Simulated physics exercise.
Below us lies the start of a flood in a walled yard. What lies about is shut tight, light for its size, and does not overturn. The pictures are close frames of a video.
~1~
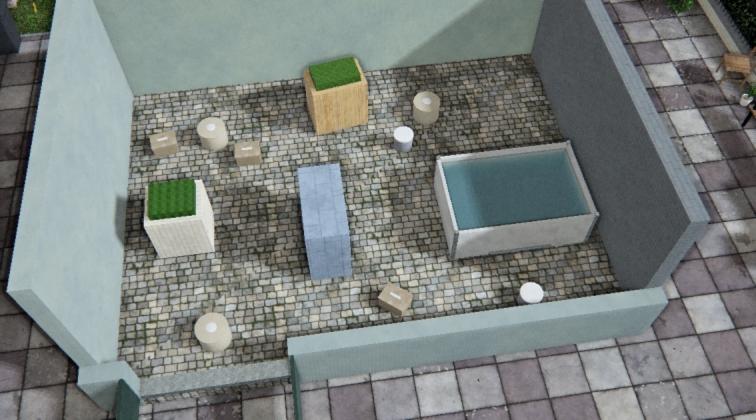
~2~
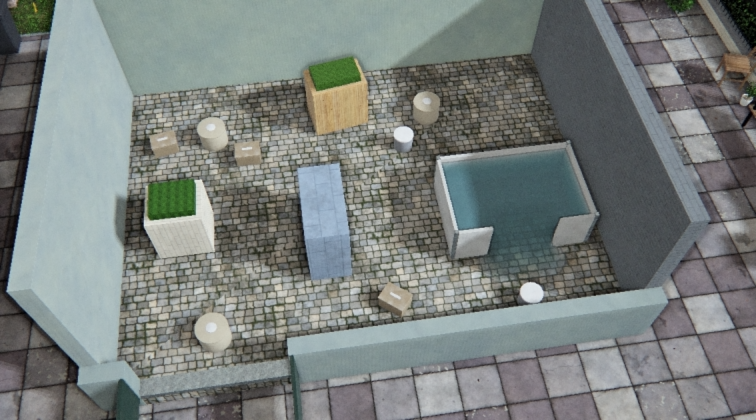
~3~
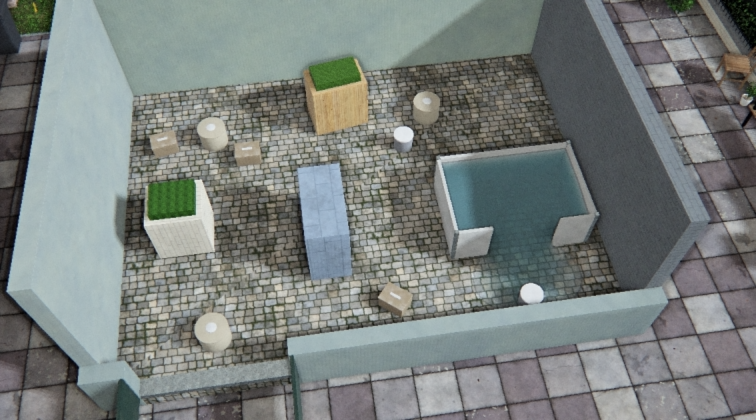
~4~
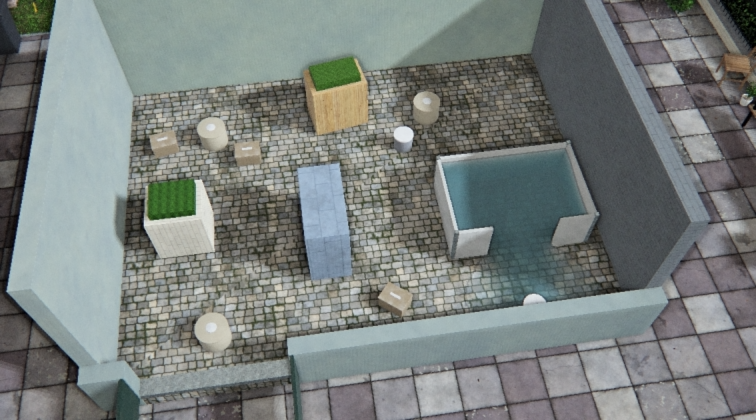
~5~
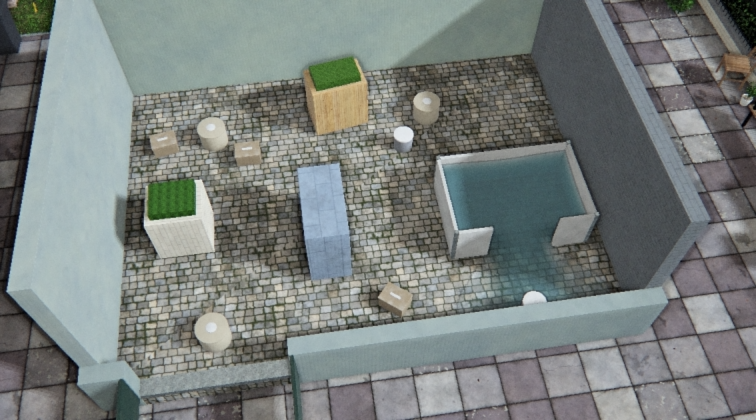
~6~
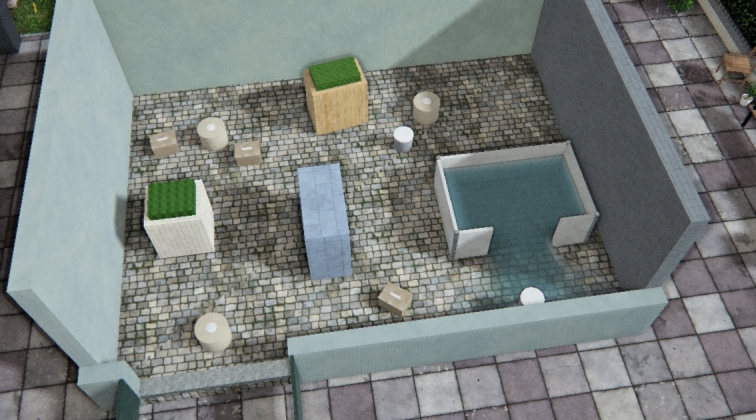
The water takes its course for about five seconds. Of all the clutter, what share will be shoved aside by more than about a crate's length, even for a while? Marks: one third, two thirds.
Share: From one to two thirds.
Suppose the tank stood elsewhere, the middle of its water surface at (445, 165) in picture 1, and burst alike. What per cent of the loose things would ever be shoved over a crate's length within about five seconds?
I make it 40 per cent.
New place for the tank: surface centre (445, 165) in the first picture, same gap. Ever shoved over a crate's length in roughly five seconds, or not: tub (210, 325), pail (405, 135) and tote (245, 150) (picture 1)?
In that order: Shifted that much, short of that, never so far.
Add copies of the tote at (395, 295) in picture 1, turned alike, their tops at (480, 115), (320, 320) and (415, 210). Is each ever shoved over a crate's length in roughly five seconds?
One after the other: Short of that, swept aside, no.
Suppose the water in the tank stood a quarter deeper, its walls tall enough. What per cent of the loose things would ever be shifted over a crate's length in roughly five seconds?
Some 40 per cent.
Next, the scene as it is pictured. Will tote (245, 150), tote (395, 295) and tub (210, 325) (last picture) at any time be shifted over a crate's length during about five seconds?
In turn: Less than that, moved that far, moved that far.
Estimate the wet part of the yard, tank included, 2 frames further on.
About 15 per cent.
A moment on, 0 of 8 are well off their spots; 1 afloat.
Next, 2 of 8 are well off their spots; 1 afloat.
Later, 3 of 8 are well off their spots; 2 afloat.
In the end, 3 of 8 are well off their spots, and 3 have been at some point; 2 afloat.
